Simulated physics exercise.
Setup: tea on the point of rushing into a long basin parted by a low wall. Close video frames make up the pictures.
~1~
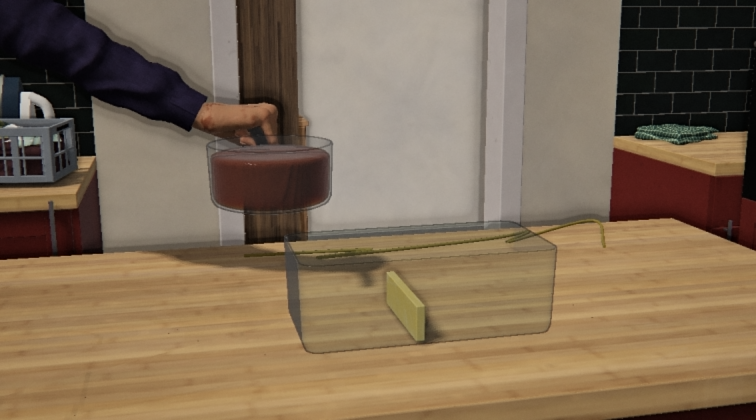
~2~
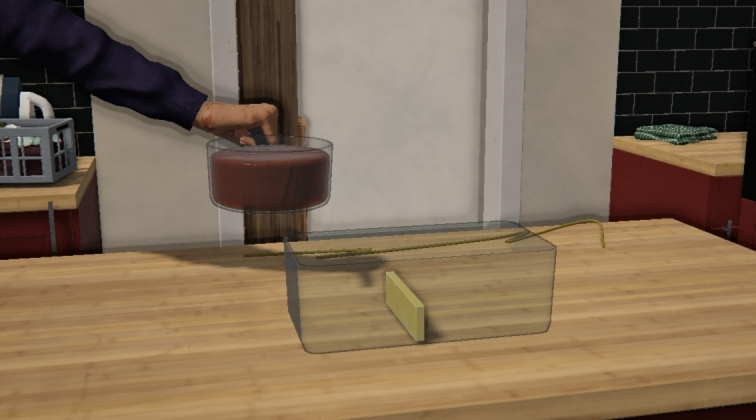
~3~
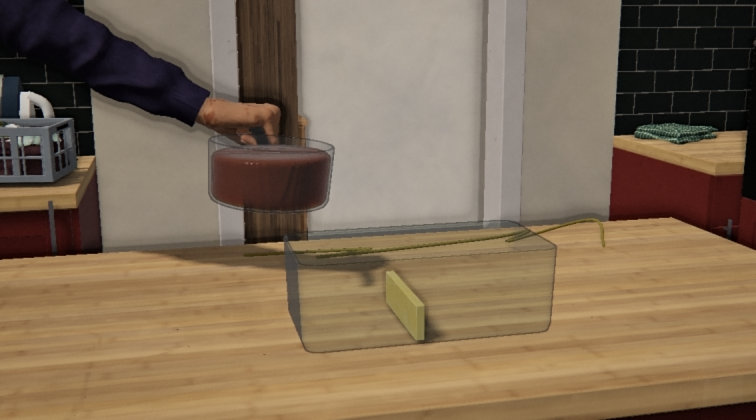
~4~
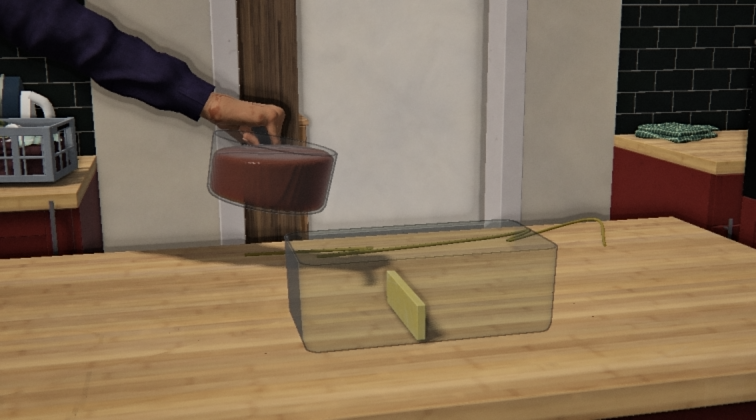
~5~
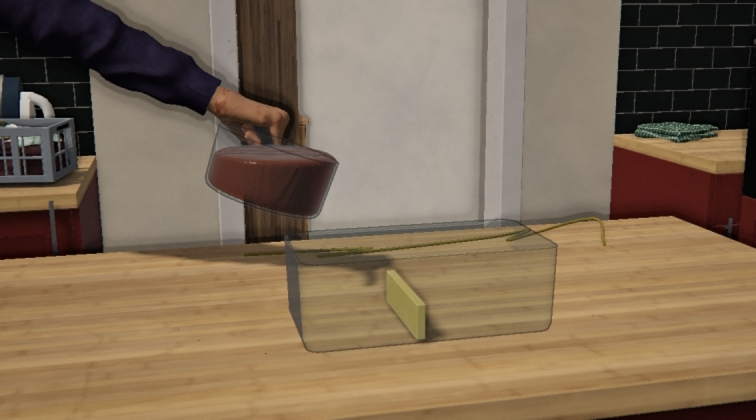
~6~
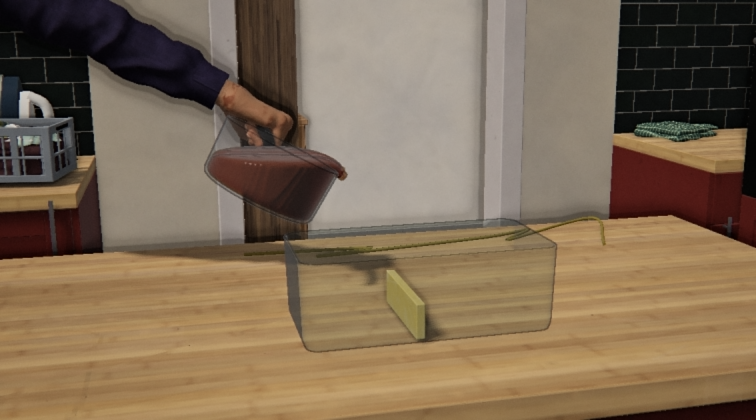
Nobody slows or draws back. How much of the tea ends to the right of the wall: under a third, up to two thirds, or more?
The quantity right of the wall will come in below one third.
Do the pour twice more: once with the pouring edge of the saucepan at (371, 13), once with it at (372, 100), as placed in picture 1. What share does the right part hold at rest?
The first gives 80 %, the second 65 %.
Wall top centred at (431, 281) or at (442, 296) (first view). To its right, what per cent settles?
10 per cent, then 20 per cent, roughly.
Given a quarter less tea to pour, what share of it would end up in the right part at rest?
It works out near 5 percent.
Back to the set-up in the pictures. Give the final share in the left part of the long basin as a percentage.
Some 90 per cent.
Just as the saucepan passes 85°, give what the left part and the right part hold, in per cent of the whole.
Left side around 40 per cent; right side around 0 per cent.
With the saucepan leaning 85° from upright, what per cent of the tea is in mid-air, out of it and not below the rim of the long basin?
30 per cent.
A moment on, the saucepan is tipped on its side and 32 per cent is still to pour, 40 is left of the wall and 1 right of it.
Next, the saucepan is tipped right over and 7 per cent is still to pour, 86 is left of the wall and 3 right of it.
Then the saucepan is tipped right over and 1 per cent is still to pour, 92 is left of the wall and 5 right of it.
Later the saucepan is tipped right over and 0 per cent is still to pour, 90 is left of the wall and 10 right of it.
Finally, 89 per cent lies left of the wall, 10 right of it and 1 outside.
